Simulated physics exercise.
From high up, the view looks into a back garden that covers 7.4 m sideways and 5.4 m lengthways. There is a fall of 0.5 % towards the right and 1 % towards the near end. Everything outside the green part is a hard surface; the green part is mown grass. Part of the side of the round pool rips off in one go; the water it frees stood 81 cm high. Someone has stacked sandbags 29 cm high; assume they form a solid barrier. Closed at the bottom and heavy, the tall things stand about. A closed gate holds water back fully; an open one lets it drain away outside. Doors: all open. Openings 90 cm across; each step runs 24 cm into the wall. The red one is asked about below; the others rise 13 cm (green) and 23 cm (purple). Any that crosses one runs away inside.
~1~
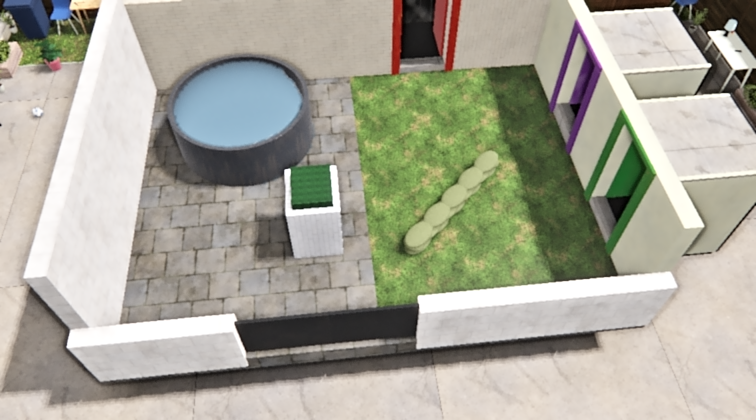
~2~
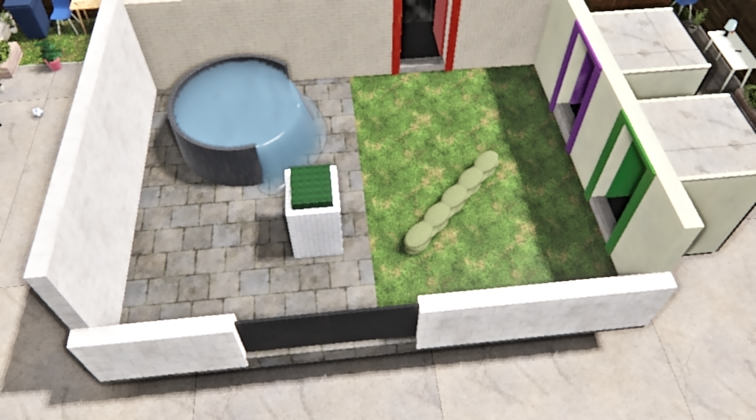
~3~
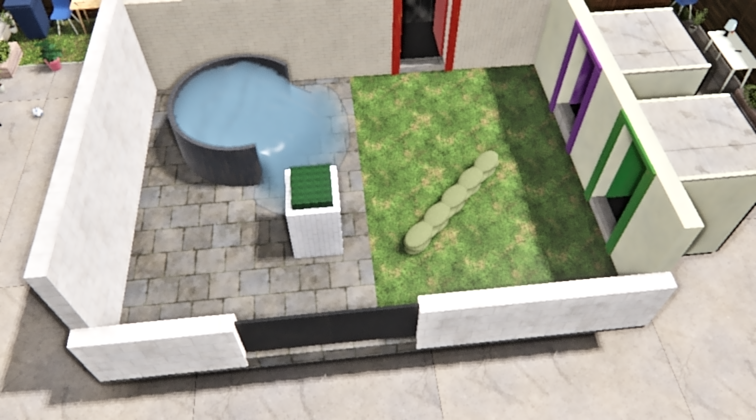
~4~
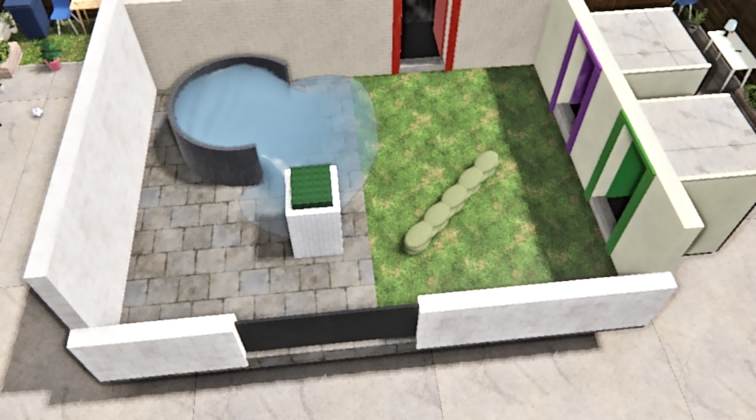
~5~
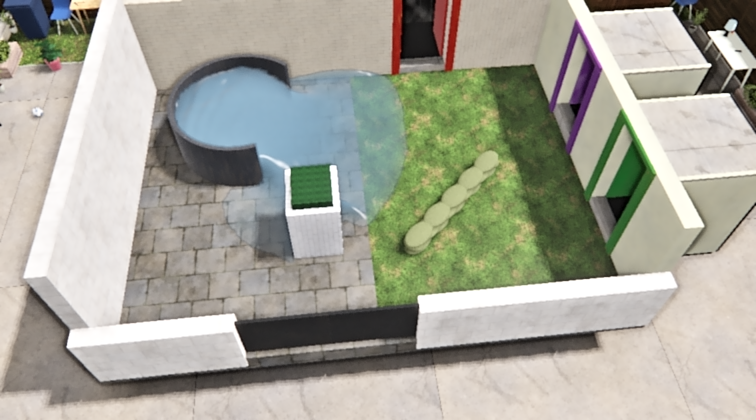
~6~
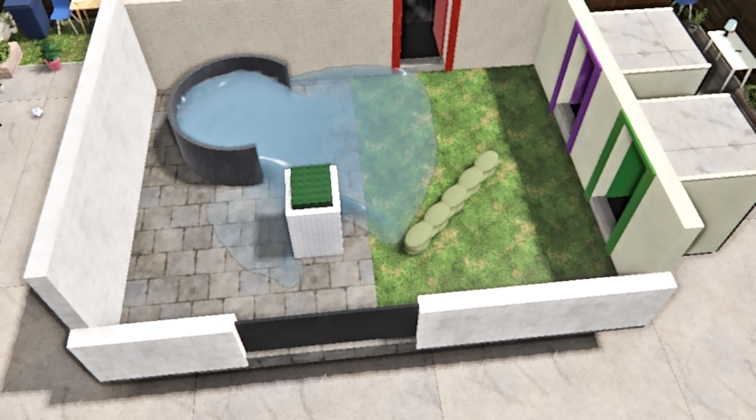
In the video, a round pool in a walled garden loses part of its right side, and water pours through the gap, spreading in a widening sheet across the paving, around a white planter and over the grass.
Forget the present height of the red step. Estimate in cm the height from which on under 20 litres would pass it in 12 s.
I would say 13.5 cm.
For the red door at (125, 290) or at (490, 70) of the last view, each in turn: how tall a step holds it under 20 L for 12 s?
Minimums: About 8.5 cm and 25 cm.
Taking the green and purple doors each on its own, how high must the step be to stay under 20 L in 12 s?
Close to 8.5 cm (green) and close to 25 cm (purple).
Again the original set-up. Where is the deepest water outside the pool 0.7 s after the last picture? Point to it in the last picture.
Near (436, 202).
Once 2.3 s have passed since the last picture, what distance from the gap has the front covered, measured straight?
Reach: Approx. 5.0 m.
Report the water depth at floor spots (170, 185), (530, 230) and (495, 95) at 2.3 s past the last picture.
Approx. 0 / 1 / 18 cm.
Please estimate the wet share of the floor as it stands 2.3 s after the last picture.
Approximately 70 % of it.
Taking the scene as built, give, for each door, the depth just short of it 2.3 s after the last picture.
Door by door in cm - red 10, green 1, purple 28.
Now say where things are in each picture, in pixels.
The first frame shows still water, 81 cm deep, in the round pool at (239, 102); the red door at (425, 29) is dry.
In the second frame, the gap is at (306, 133), the front 0.3 m out at (310, 100); the back of the round pool holds 81 cm.
In the third frame, water pours out at (306, 134) and has run 0.8 m, to (331, 92); about 11 cm deep outside, 81 cm at the back.
In the fourth frame, water pours out at (307, 136) and has run 1.3 m, to (355, 82); about 10 cm deep outside, 74 cm at the back.
In the fifth frame, water pours out at (307, 137) and has run 1.8 m, to (382, 76); about 8 cm deep outside, 66 cm at the back.
In the sixth frame, water pours out at (307, 137) and has run 2.4 m, to (412, 74); about 7 cm deep outside, 63 cm at the back; 0.2 m in a straight line remain to the red door at (425, 29).
Then, 0.7 s after the last picture water covers 40 % of the floor, deepest (40 cm) near (436, 202); 14 cm at the red door, 0 litres in over its 15 cm step.
Then, 2.3 s after the last picture water covers 70 % of the floor, deepest (42 cm) near (536, 69); 10 cm at the red door, 0 litres in over its 15 cm step.
Then, 11.3 s after the last picture water covers 95 % of the floor, deepest (14 cm) near (221, 344); 4 cm at the red door, 13 litres in over its 15 cm step.
At the red door as built, the water peaked near 22 cm, 3.5 s after the last picture.
With a step of 11.5 cm, 36 litres would have come in within the 12 s; with 16 cm, 10 litres. So under 20 litres takes about 13.5 cm.
